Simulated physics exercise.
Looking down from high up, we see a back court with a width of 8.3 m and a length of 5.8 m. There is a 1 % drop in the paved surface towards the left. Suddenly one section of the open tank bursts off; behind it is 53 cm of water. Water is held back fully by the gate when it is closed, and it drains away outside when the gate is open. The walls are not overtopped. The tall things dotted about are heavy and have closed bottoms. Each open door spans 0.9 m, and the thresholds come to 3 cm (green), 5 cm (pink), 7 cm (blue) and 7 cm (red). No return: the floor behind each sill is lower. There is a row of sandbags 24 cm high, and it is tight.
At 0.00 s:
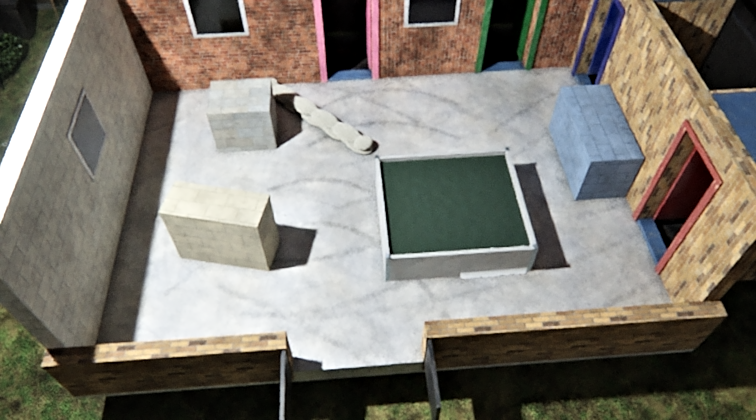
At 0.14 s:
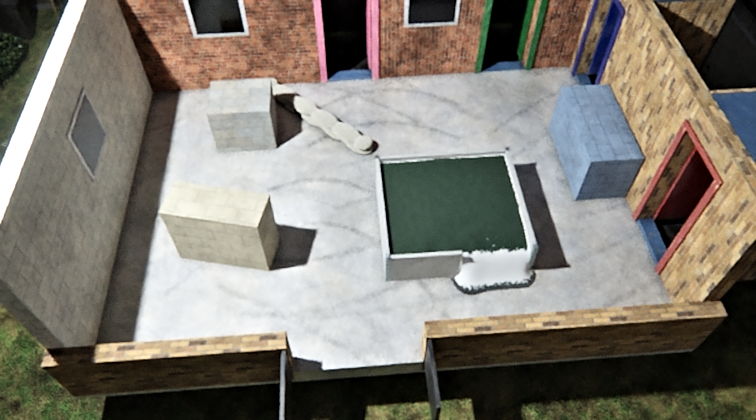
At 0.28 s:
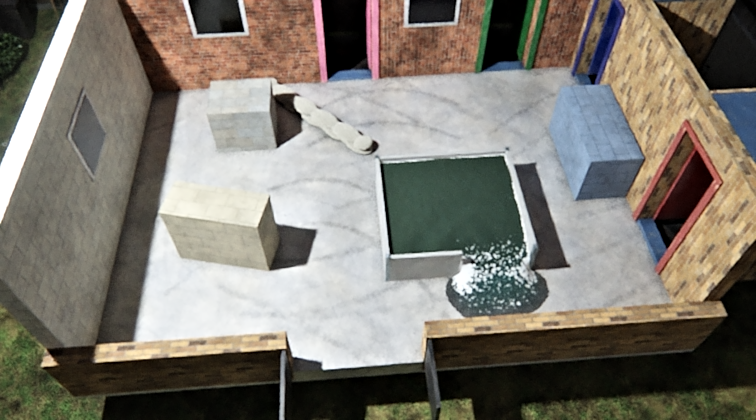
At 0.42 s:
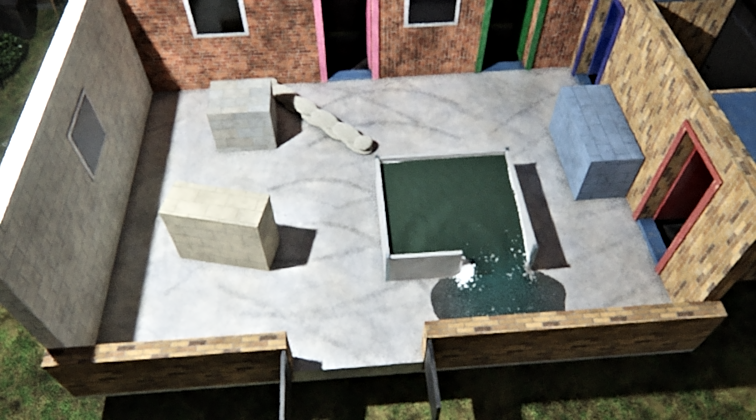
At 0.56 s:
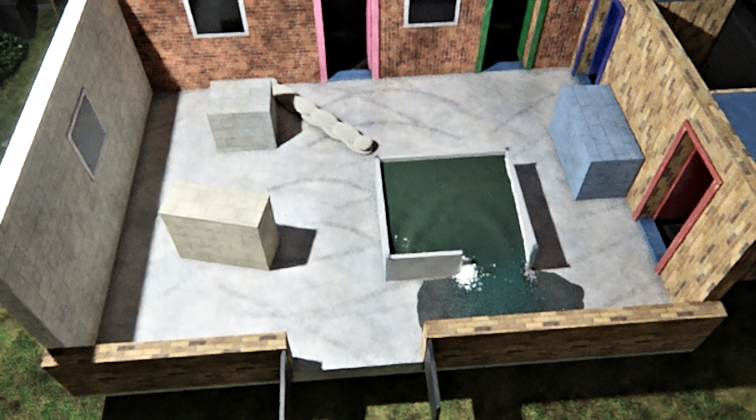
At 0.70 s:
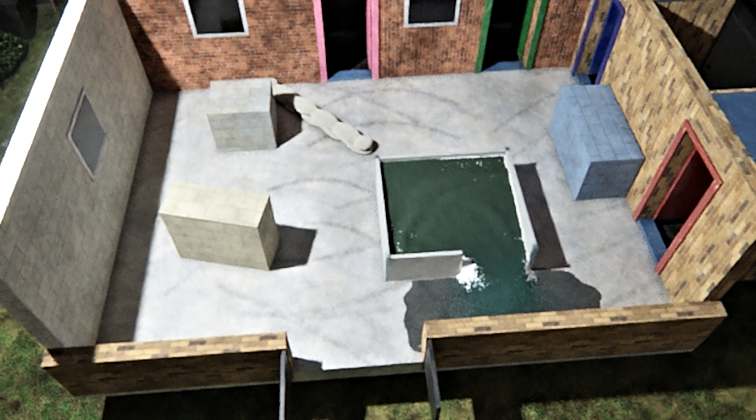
Water bursting through the front wall of an open tank in a walled court, foaming and spreading across the pale paving.
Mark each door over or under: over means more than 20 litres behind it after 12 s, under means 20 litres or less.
Green door over, pink door under, blue door under, red door over.
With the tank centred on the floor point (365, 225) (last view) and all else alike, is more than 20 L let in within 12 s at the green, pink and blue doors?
Checking the limit: Green is within it, pink is within it and blue is within it.
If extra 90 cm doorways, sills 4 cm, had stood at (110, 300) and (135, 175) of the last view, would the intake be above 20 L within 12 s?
Door 1: Limit broken; door 2: Limit not reached.
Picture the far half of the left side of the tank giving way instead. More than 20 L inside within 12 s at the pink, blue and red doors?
Pink: Within the limit; blue: Within the limit; red: Within the limit.
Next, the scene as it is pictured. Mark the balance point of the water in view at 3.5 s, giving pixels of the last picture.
It lies at roughly (472, 256) in pixels.
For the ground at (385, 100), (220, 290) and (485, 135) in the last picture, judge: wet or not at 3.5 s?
Listed in turn: Spared so far / swamped / spared so far.
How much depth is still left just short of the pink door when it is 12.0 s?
Depth: ~ 2.0 cm.
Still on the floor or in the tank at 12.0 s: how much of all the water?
About 86 per cent.
After 1.4 s water covers 10 % of the floor and is deepest (40 cm) near (513, 326); green door not reached, pink door not reached, blue door not reached, red door not reached.
After 2.2 s water covers 20 % of the floor and is deepest (35 cm) near (516, 337); green door not reached, pink door not reached, blue door not reached, red door 13 cm at the sill, 0 L in.
After 3.5 s water covers 35 % of the floor and is deepest (27 cm) near (624, 198); green door not reached, pink door not reached, blue door not reached, red door 13 cm at the sill, 23 L in.
After 7.0 s water covers 65 % of the floor and is deepest (16 cm) near (522, 223); green door 6 cm at the sill, 2 L in, pink door not reached, blue door 1 cm at the sill, 0 L in, red door 10 cm at the sill, 70 L in.
After 12.0 s water covers 85 % of the floor and is deepest (10 cm) near (520, 214); green door 6 cm at the sill, 44 L in, pink door 2 cm at the sill, 0 L in, blue door 3 cm at the sill, 0 L in, red door 7 cm at the sill, 88 L in.
